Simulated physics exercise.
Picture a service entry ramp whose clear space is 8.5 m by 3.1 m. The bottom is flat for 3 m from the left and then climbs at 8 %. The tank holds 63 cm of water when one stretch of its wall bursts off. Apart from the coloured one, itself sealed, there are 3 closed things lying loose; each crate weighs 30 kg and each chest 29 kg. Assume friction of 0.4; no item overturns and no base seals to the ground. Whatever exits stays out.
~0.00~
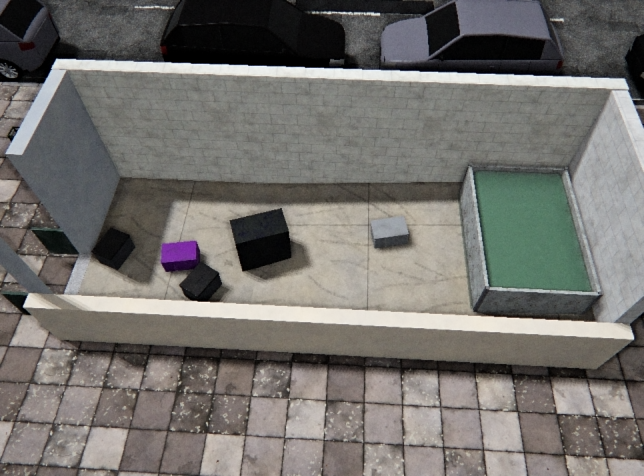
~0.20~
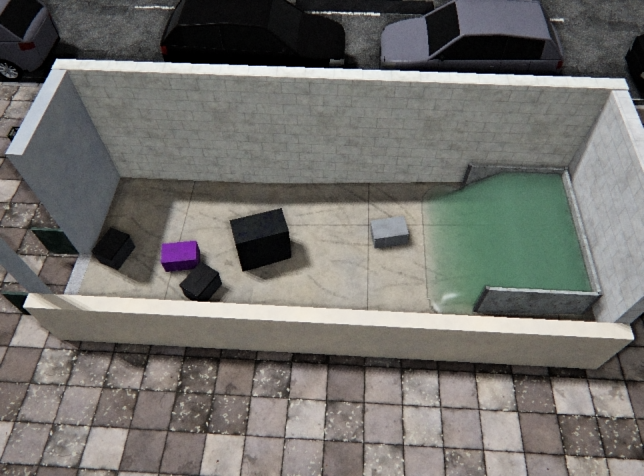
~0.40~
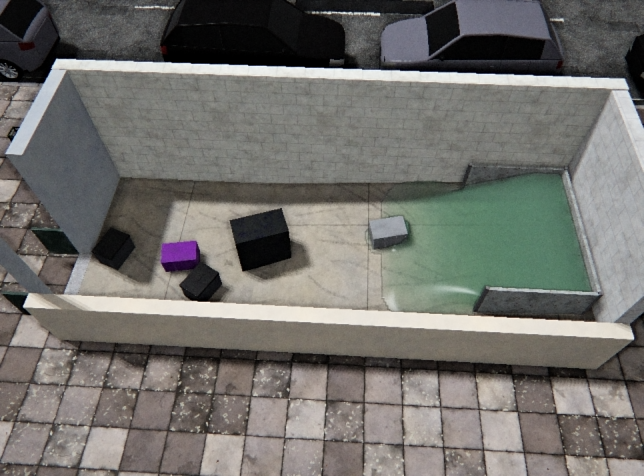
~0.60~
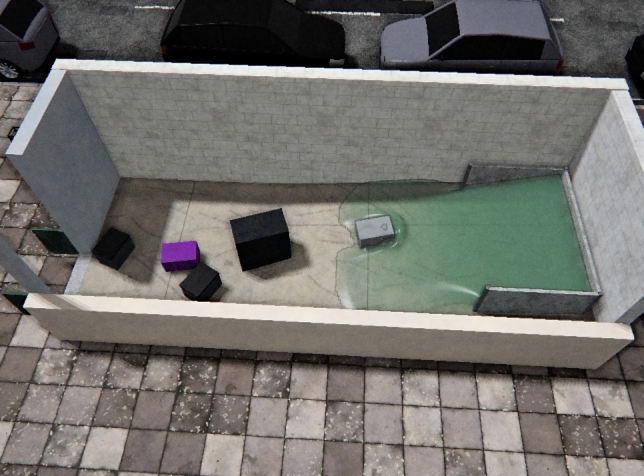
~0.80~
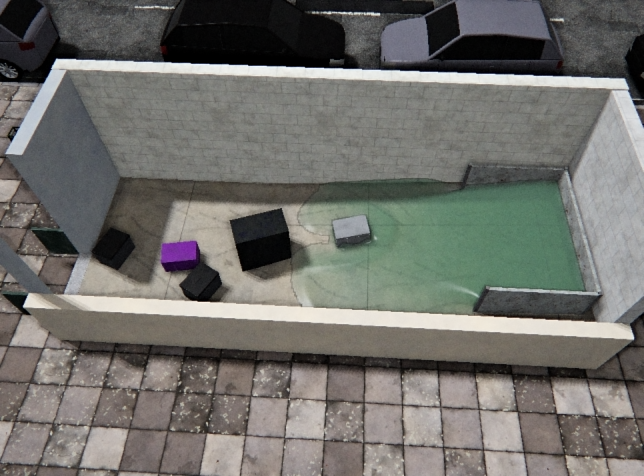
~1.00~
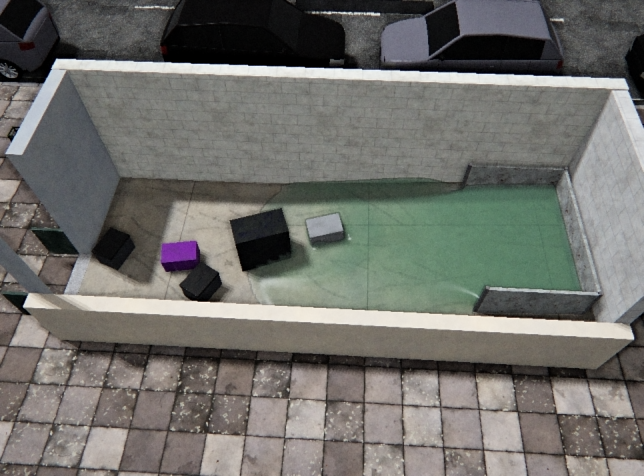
At the start, green water sits in a walled tank on the right of an enclosure, with dark boxes, a purple crate and a grey box to its left. The tank's left side opens and water spreads leftward, pushing the grey box left toward the largest dark box, while the purple crate stays still.
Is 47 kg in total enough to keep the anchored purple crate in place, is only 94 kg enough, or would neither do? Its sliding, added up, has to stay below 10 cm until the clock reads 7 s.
Only 94 kg.
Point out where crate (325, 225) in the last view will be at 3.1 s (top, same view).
Roughly at (118, 189).
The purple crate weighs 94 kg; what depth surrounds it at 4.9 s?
13 cm, roughly.
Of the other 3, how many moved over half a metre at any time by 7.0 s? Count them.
That adds up to 3.
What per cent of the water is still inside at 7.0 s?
Around 52 % of the water.
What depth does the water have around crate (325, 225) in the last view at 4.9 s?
Around 23 centimetres.
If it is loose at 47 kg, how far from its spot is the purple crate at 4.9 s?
It would be some 80 cm from its spot.
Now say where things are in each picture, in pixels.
The purple crate at (179, 252), on the bottom; water covers 3.8 m2; 0 of 4 have shifted, in the first picture.
The purple crate at (179, 252), on the bottom; 5.6 m2 under water; 0 of 4 have shifted, in the second picture.
The purple crate at (179, 252), on the bottom; water covers 7.9 m2; 0 of 4 have shifted, in the third picture.
The purple crate at (179, 252), on the bottom; water covers 10.1 m2; 1 of 4 have shifted, in the fourth picture.
The purple crate at (179, 252) rests on the ground; water covers 12.2 m2; 1 of 4 have shifted, in the fifth picture.
The purple crate at (179, 252) rests on the ground; water covers 14.3 m2; 1 of 4 have shifted, in the sixth picture.
After 1.4 s the purple crate would be 0 cm from its start with 47 kg and 0 cm from its start with 94 kg; 0 cm of water round it then.
After 3.1 s the purple crate would be 0 cm from its start with 47 kg and 0 cm from its start with 94 kg; 6 cm of water round it then.
After 4.9 s the purple crate would be 74 cm from its start with 47 kg and 3 cm from its start with 94 kg; 13 cm of water round it then.
After 7.0 s the purple crate would be 125 cm from its start with 47 kg and 3 cm from its start with 94 kg; 13 cm of water round it then.
